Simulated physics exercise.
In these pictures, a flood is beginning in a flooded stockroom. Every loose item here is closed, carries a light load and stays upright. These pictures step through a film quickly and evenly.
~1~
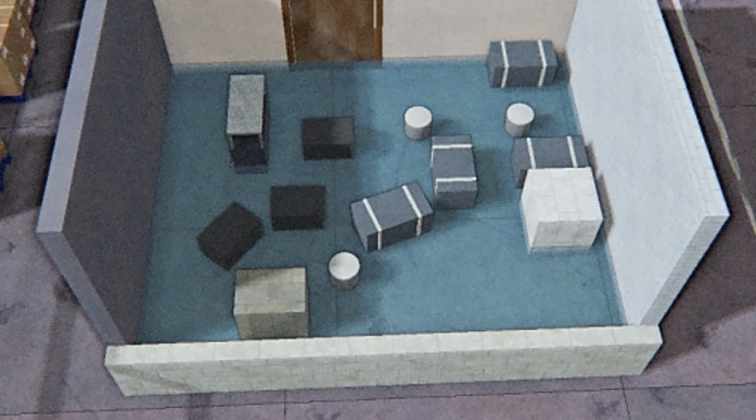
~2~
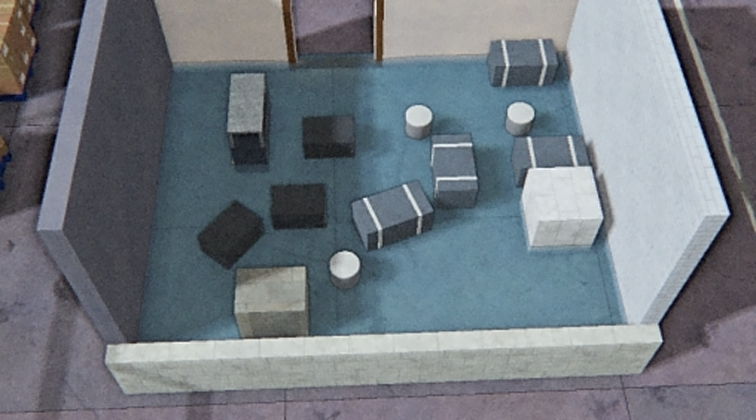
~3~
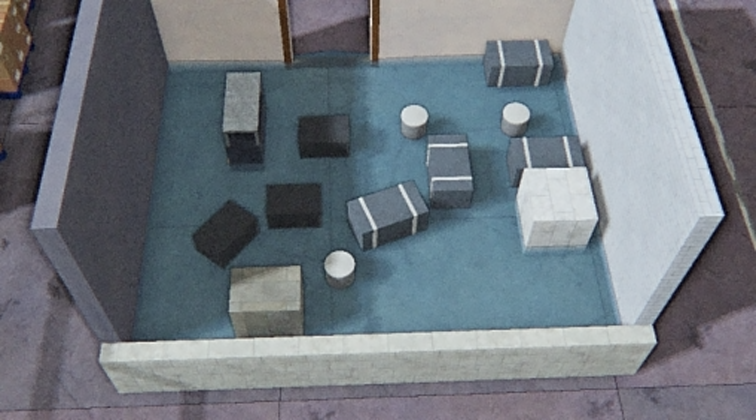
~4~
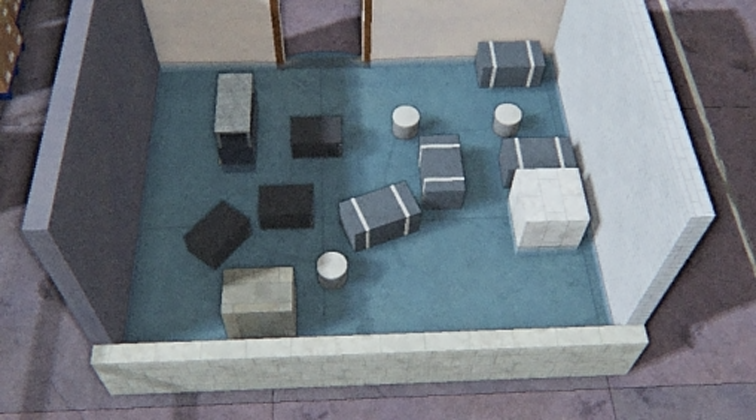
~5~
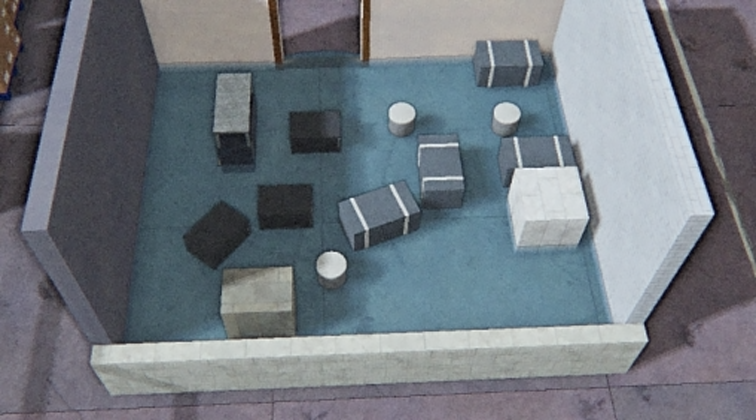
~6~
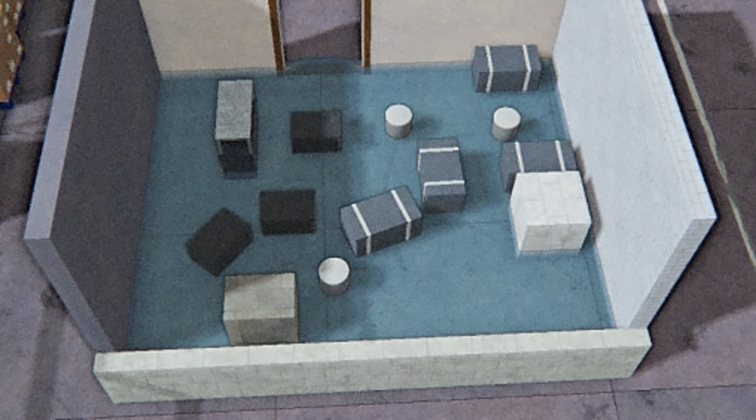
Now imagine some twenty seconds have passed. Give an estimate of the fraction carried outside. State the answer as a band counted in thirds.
Answer: Between one and two thirds.
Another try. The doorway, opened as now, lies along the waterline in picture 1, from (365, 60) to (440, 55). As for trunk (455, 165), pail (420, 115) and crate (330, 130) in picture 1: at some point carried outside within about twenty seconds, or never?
Lost; lost; lost.
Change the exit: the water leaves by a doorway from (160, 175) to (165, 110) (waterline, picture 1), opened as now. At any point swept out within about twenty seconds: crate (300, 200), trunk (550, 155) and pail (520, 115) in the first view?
Taking them as listed: Exits, never leaves, never leaves.
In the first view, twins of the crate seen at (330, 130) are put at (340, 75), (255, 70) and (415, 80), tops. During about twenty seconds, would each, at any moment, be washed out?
Well, taking each in turn, that's lost to the flow, lost to the flow and finally lost to the flow.
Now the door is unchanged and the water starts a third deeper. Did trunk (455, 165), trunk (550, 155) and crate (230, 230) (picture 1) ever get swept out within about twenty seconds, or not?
Outcomes, first to last: Departed, kept back, kept back.
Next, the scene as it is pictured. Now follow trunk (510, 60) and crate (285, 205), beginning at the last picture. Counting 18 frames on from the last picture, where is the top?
(468, 55) and (299, 145), roughly.
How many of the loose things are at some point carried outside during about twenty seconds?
It comes to 4.
A moment on, 0 of 10 are out; 10 afloat.
Next, 2 of 10 are out; 8 afloat.
Later, 4 of 10 are out; 6 afloat.
In the end, 4 of 10 are out; 6 afloat.
